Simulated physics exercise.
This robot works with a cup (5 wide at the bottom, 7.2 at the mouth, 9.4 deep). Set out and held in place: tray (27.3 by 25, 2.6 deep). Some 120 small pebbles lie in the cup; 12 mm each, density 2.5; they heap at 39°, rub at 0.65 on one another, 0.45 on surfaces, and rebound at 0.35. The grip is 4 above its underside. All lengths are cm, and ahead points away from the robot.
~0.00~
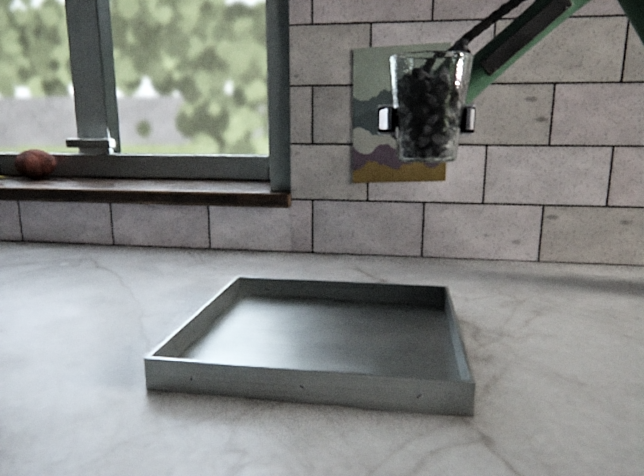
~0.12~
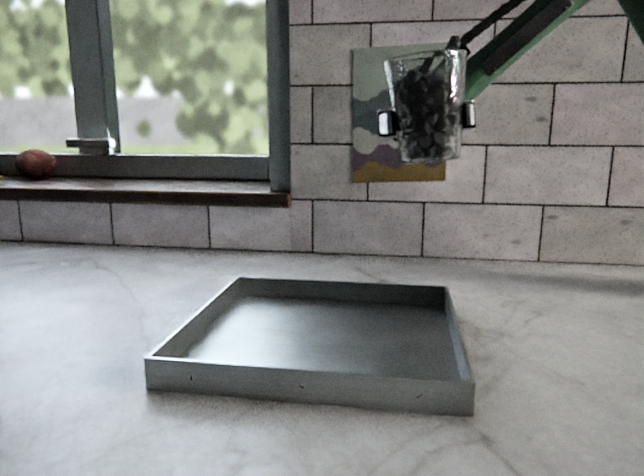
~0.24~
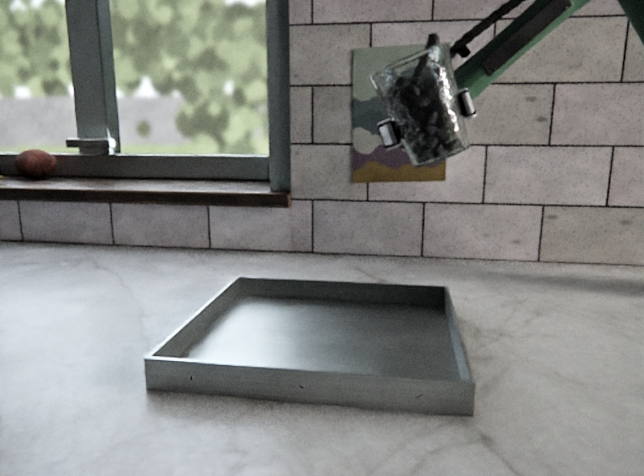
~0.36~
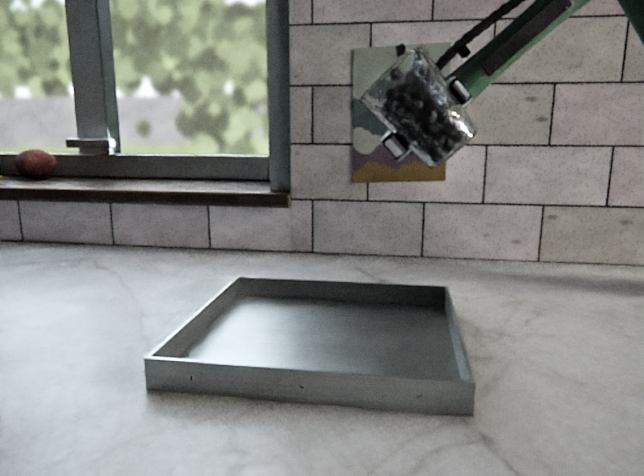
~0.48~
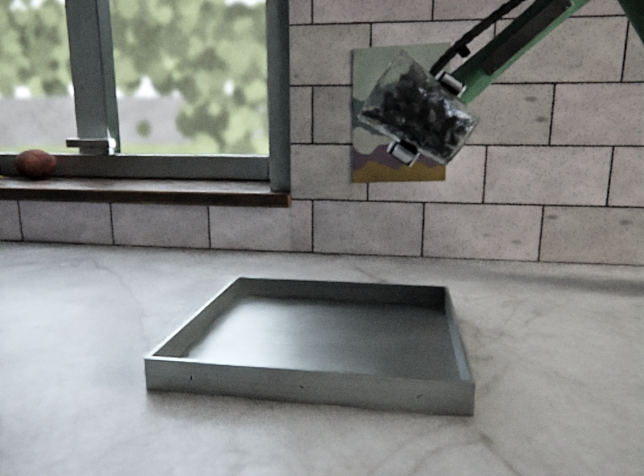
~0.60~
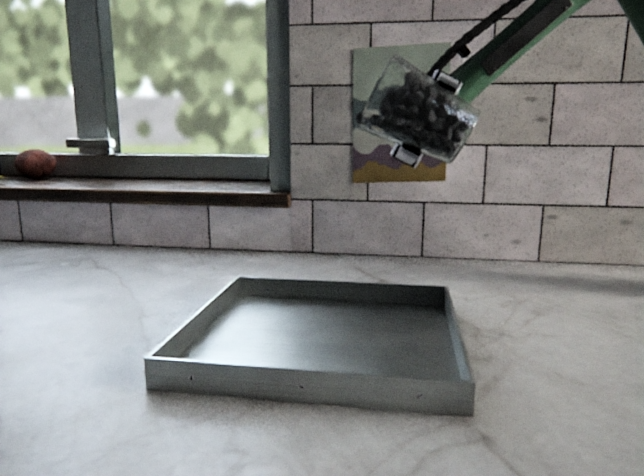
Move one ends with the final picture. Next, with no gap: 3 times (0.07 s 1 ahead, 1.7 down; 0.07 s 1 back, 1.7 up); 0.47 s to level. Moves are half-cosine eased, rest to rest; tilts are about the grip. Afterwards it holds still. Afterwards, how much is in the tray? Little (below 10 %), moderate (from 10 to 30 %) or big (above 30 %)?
A little share, below 10 %, ends in the tray.
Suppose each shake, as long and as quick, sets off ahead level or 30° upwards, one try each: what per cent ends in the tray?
About 25 and 35 per cent.
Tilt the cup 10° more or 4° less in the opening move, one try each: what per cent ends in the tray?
Some 10 and 0 per cent.
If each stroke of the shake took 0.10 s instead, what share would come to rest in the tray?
In that case some 0 per cent.
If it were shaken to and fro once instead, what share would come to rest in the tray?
Then about 0 per cent.
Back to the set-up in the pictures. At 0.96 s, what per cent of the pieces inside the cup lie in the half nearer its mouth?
Some 50 per cent.
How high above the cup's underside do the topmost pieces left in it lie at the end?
About 9.5 cm.
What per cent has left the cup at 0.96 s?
About 0 per cent by then.
By 0.96 s, tilted 63° forward, highest piece 25 above the table; 116 in the cup, 1 in the tray, 1 in flight or on a rim.
By 1.31 s, tilted 20° forward, highest piece 28 above the table; 114 in the cup, 4 in the tray.
By 1.69 s, level, highest piece 29 above the table; 114 in the cup, 4 in the tray.
By 2.74 s, level, highest piece 29 above the table; 114 in the cup, 4 in the tray.
Final count, 114 in the cup, 4 in the tray. That is 3 % in the tray.
